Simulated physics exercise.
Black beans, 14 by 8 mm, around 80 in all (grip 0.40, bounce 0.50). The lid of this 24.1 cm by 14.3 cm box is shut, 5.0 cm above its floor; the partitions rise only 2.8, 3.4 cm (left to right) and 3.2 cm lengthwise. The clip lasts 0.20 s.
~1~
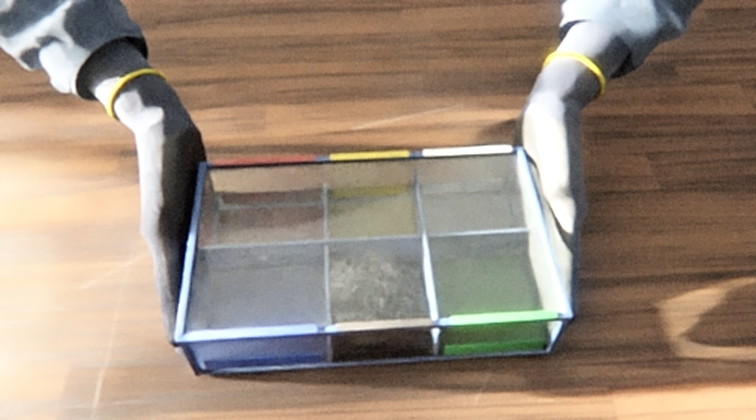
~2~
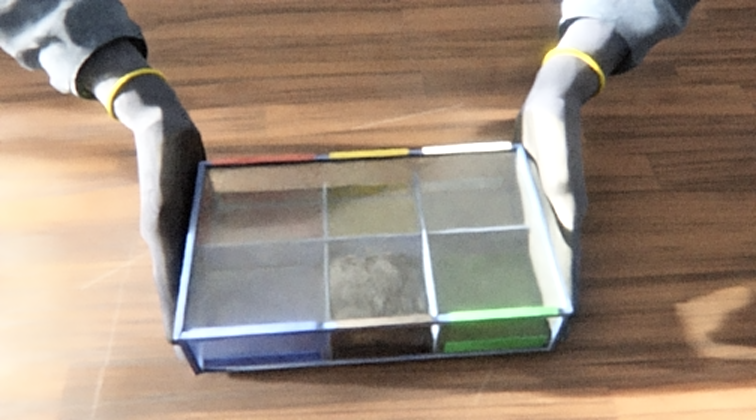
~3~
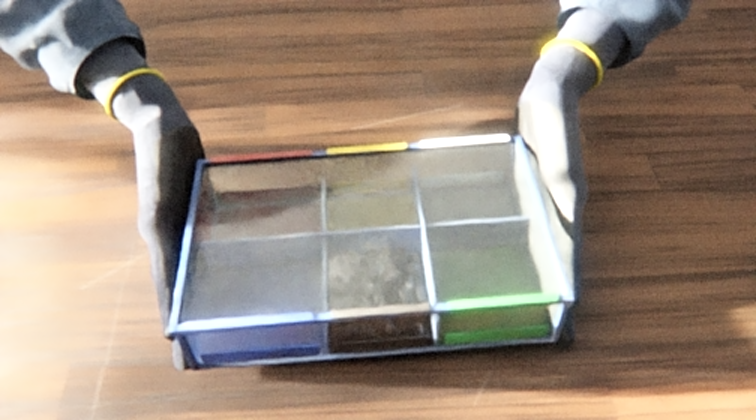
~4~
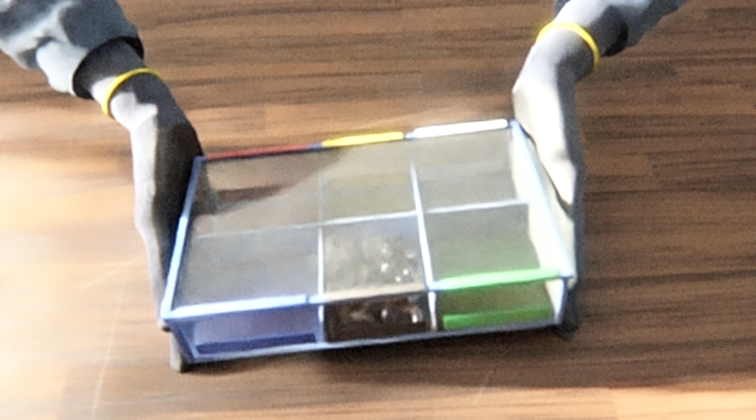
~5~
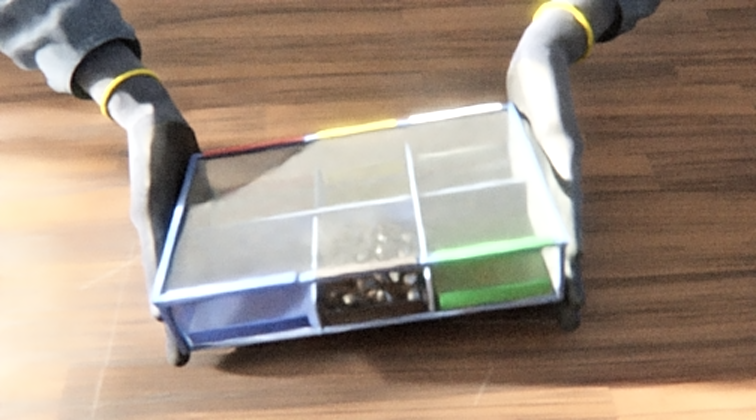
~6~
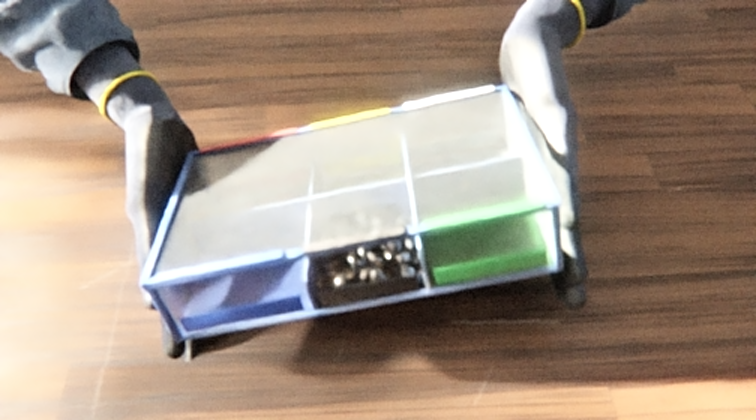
Above a wood-grained surface, two hands with yellow wristbands held a clear, divided box with dark beans in its front middle section, then gradually tilted it, raising the right side higher than the left.
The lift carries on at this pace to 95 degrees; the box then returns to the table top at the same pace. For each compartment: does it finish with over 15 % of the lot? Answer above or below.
Red compartment: Above; blue compartment: Below; green compartment: Below; yellow compartment: Below; white compartment: Below; black compartment: Above.
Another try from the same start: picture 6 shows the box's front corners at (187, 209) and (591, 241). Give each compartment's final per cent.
Red 0, blue 0, green 0, yellow 30, white 30, black 40.
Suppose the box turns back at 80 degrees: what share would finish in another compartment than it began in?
Some 55 per cent.
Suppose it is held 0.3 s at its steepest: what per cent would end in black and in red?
Black 15, red 80.
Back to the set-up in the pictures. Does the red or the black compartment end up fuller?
It is the red one.
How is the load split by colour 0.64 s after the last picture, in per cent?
Red 25, blue 10, green 0, yellow 5, white 0, black 60.
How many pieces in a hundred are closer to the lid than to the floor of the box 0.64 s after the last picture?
Roughly 70 per cent.
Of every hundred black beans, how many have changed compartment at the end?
Some 80 per cent.
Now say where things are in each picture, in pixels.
In the first picture, box tilt 0 degrees, front corners at (183, 337) and (564, 314); black 100 %.
In the second picture, box tilt 1 degrees, front corners at (182, 334) and (564, 309).
In the third picture, box tilt 4 degrees, front corners at (178, 327) and (565, 296), lowest corner left back.
In the fourth picture, box tilt 8 degrees, front corners at (170, 315) and (564, 272), lowest corner left back.
In the fifth picture, box tilt 13 degrees, front corners at (160, 299) and (561, 239), lowest corner left back.
In the sixth picture, box tilt 19 degrees, front corners at (150, 282) and (553, 203), lowest corner left back; black 100 %.
Then, 0.64 s after the last picture, tilt 95 degrees; red 25 %, blue 10 %, yellow 5 %, black 60 %.
Then, 1.07 s after the last picture, tilt 41 degrees; red 75 %, blue 5 %, black 20 %.
Then, 1.58 s after the last picture, tilt 0 degrees; red 75 %, blue 5 %, black 20 %.
In the end, red 75 %, blue 5 %, green 0 %, yellow 0 %, white 0 %, black 20 %.
